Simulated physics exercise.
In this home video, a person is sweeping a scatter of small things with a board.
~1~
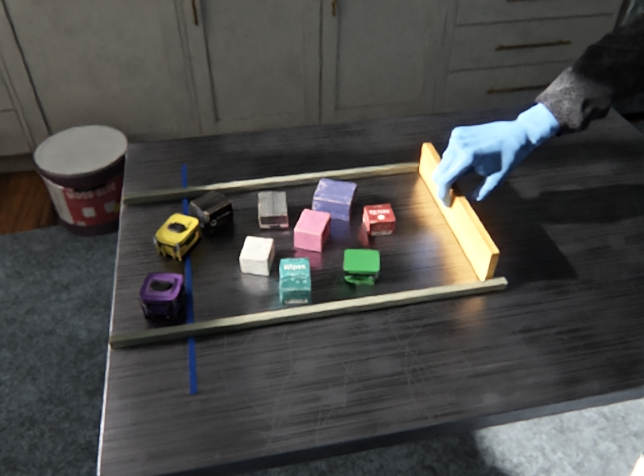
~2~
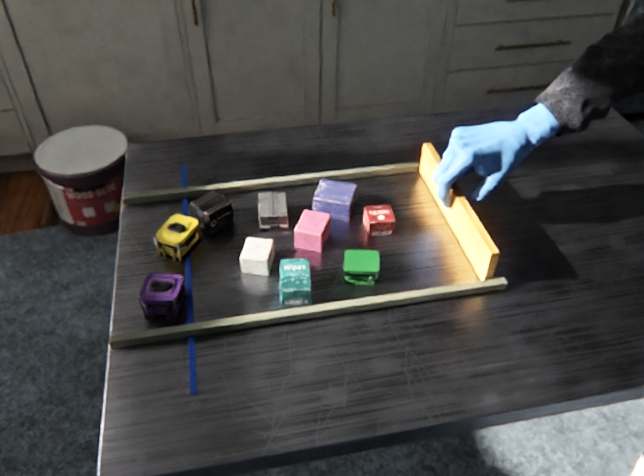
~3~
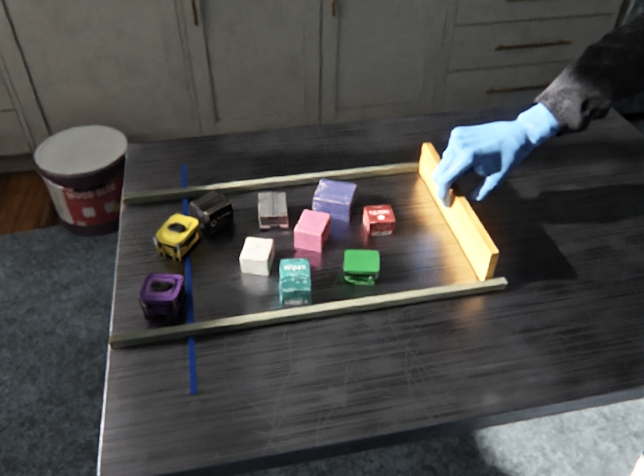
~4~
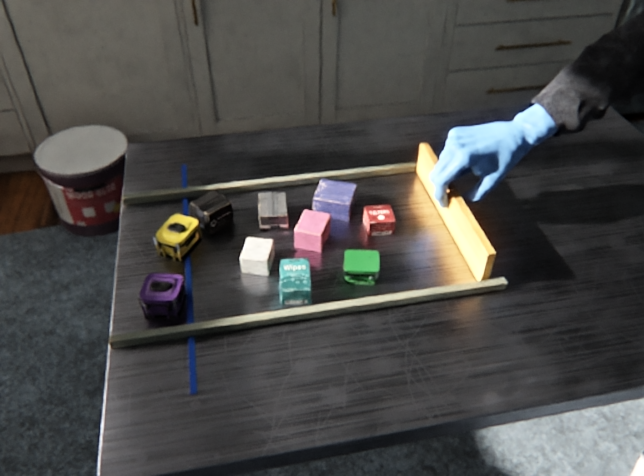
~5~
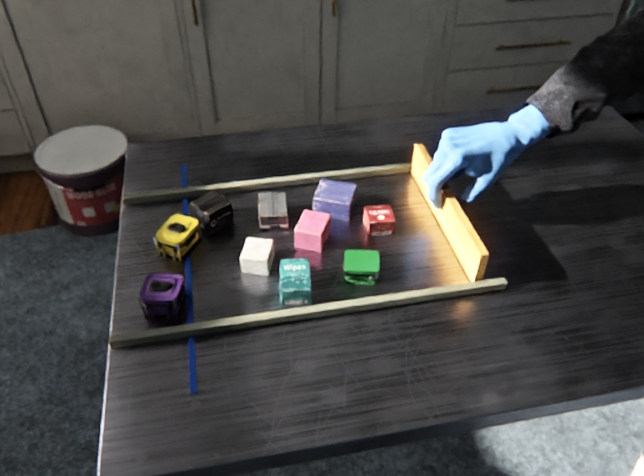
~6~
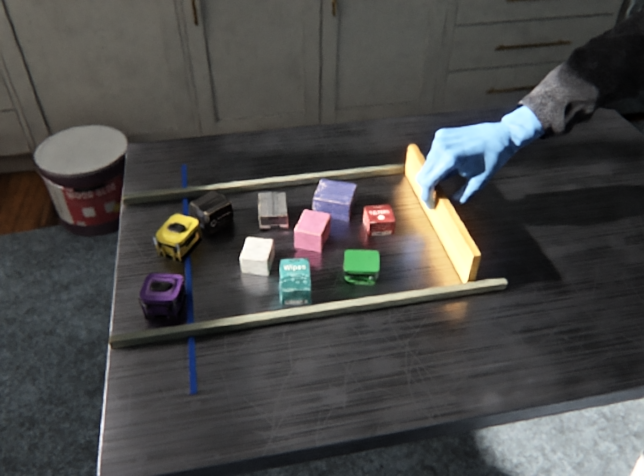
On a dark tabletop, a blue-gloved hand slides a wooden board slightly left between two rails, while scattered colourful blocks stay still.
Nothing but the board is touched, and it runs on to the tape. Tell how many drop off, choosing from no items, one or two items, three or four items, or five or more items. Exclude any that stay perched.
Three or four items drop off.
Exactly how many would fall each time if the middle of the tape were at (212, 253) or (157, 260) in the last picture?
Counts per try: 0 and 7.
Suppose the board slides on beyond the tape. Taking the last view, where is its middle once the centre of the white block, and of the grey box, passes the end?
Around (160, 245) first and around (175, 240) second.
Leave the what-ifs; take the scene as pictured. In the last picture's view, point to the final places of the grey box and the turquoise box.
Grey box: About (131, 223); turquoise box: About (136, 313).
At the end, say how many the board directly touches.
The figure is 3.
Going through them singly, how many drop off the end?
3.
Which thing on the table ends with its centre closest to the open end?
The foremost one is the grey box.
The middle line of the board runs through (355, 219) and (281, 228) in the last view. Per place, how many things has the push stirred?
4 by the first point, 8 by the second.
Soon after, none off yet; purple case at rest near (164, 296); yellow case at rest near (179, 238); black box at rest near (213, 212).
At rest, the number that fall off is three or four; fallen, black box, yellow case and purple case.
